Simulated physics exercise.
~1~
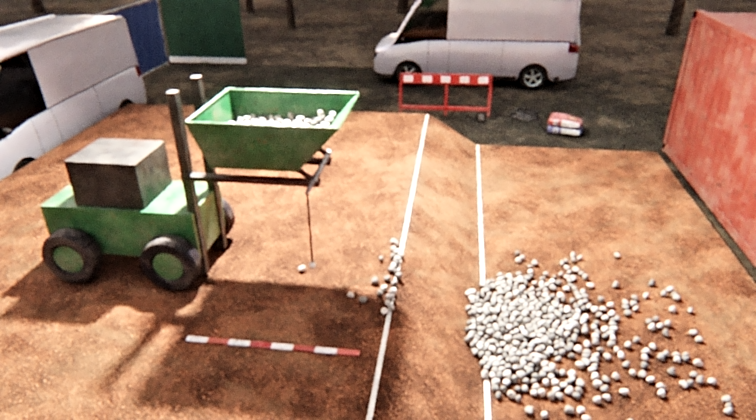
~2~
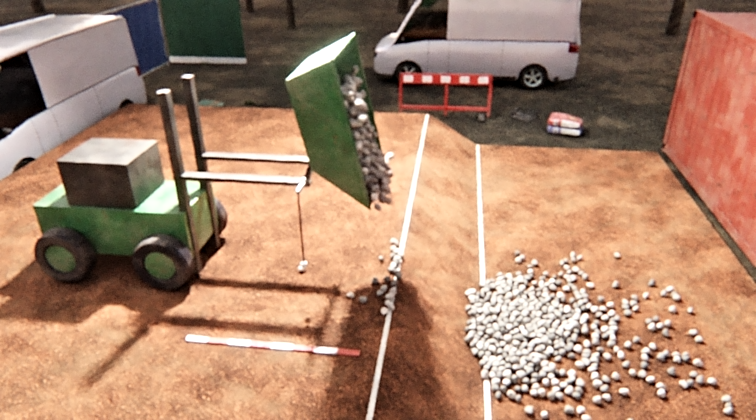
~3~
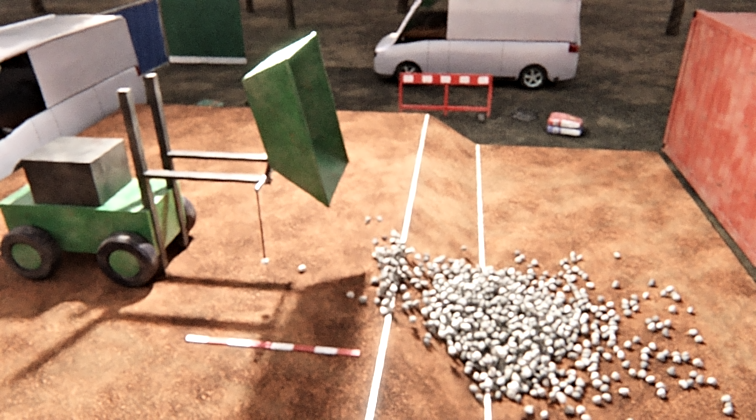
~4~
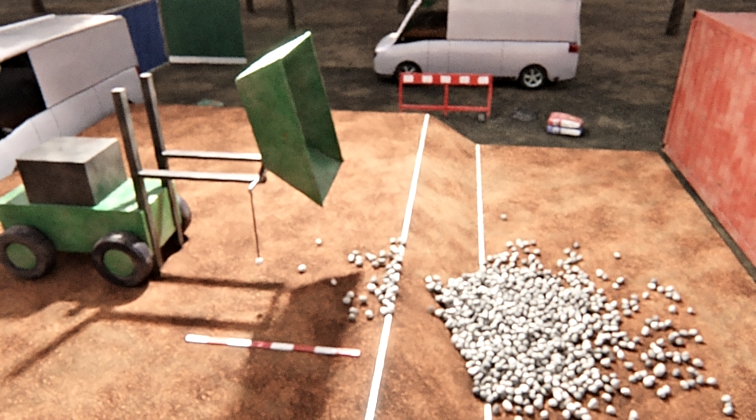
A green skip tips, the machine backs left, and most stones land down the bank.
